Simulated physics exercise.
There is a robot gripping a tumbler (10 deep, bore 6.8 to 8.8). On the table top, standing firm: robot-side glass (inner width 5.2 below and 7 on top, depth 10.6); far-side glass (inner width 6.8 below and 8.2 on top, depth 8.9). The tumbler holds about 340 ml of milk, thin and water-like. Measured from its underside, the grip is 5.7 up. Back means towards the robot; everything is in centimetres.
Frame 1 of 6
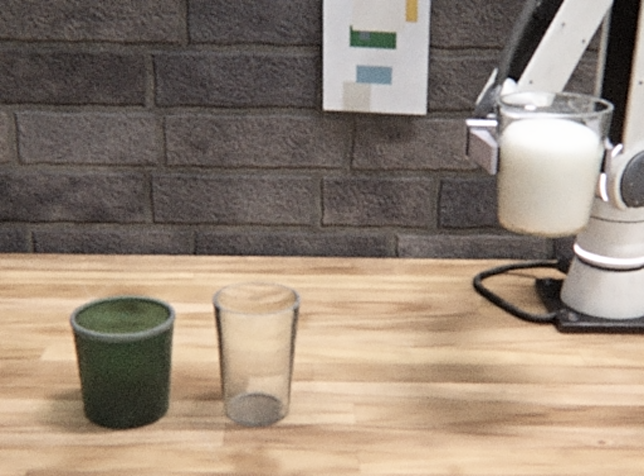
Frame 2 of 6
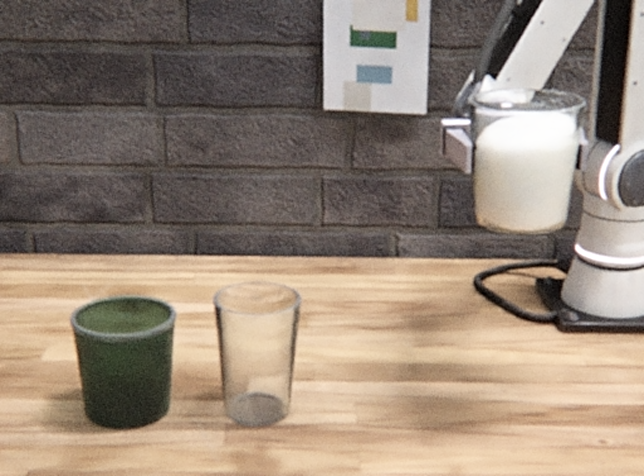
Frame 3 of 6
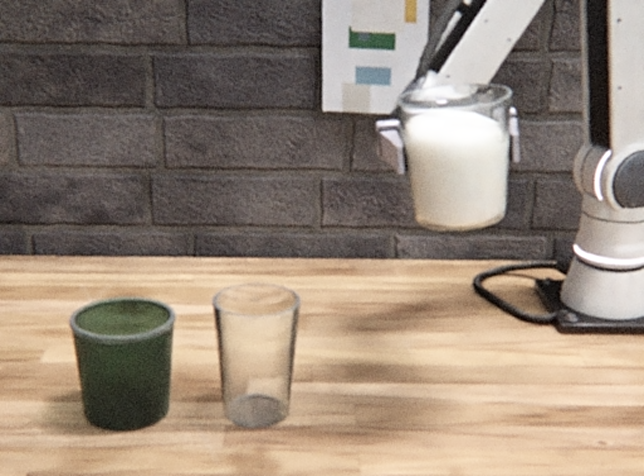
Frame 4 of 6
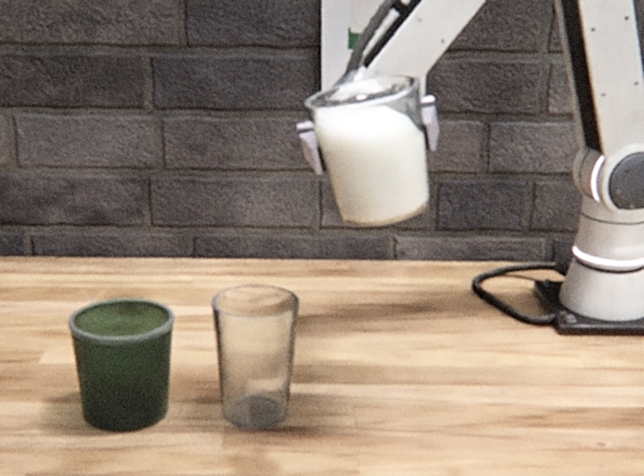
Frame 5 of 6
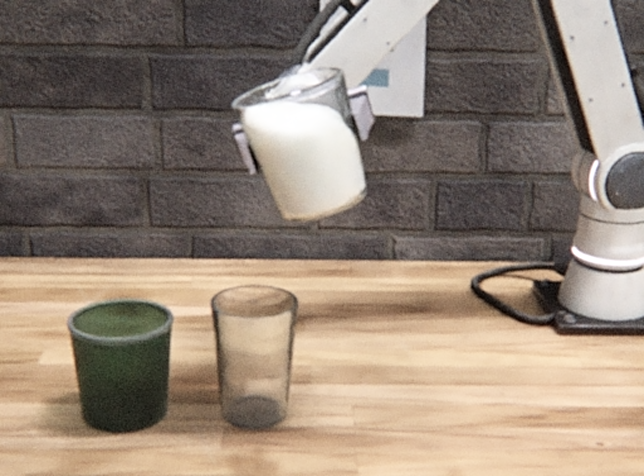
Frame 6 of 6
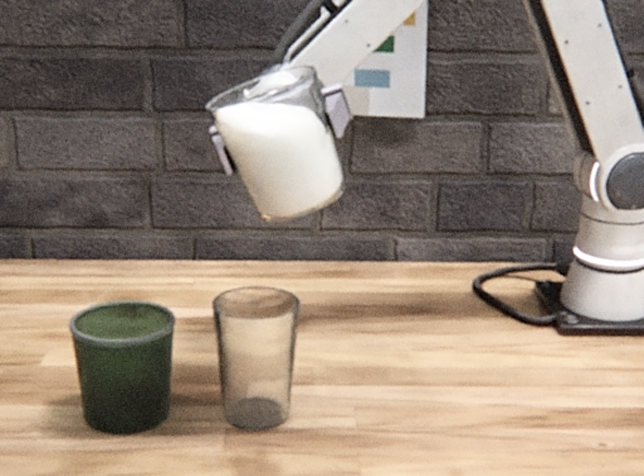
On a wooden table top in front of a dark brick wall, a robot arm carried a clear tumbler of milk leftward, gradually tilting it toward two standing glasses, one green and one see-through.
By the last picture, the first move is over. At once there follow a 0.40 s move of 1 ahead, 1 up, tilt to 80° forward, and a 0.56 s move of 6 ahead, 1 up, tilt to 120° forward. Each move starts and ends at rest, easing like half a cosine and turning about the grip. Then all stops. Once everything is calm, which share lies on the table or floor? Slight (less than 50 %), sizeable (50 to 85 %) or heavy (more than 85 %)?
Slight.
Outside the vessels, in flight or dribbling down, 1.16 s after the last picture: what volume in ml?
Roughly 10 ml at that moment.
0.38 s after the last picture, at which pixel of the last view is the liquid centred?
Centre: Approx. (245, 160) px.
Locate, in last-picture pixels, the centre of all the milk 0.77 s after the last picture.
Near (129, 302).
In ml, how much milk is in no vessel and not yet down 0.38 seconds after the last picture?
I'd guess about 60 ml.
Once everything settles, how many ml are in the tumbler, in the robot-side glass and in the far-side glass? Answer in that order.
Roughly 0, 0, 190 ml.
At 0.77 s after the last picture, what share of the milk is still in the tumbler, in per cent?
I estimate near 18 in a hundred.
Then, 0.38 s on, tilted 80° forward, liquid up to 27 above the table; 270 ml in the tumbler, 5 ml in the far-side glass, 65 ml in the air or running down outside.
Then, 0.77 s on, tilted 109° forward, liquid up to 32 above the table; 175 ml in the far-side glass, 60 ml in the tumbler, 10 ml on the table or floor, 90 ml in the air or running down outside.
Then, 1.16 s on, tilted 120° forward, liquid up to 41 above the table; 190 ml in the far-side glass, 130 ml on the table or floor, 10 ml in the air or running down outside.
Then, 1.96 s on, tilted 120° forward, liquid up to 5 above the table; 190 ml in the far-side glass, 145 ml on the table or floor.
In the end, 190 ml in the far-side glass, 145 ml on the table or floor. That is 43 % on the table or floor.
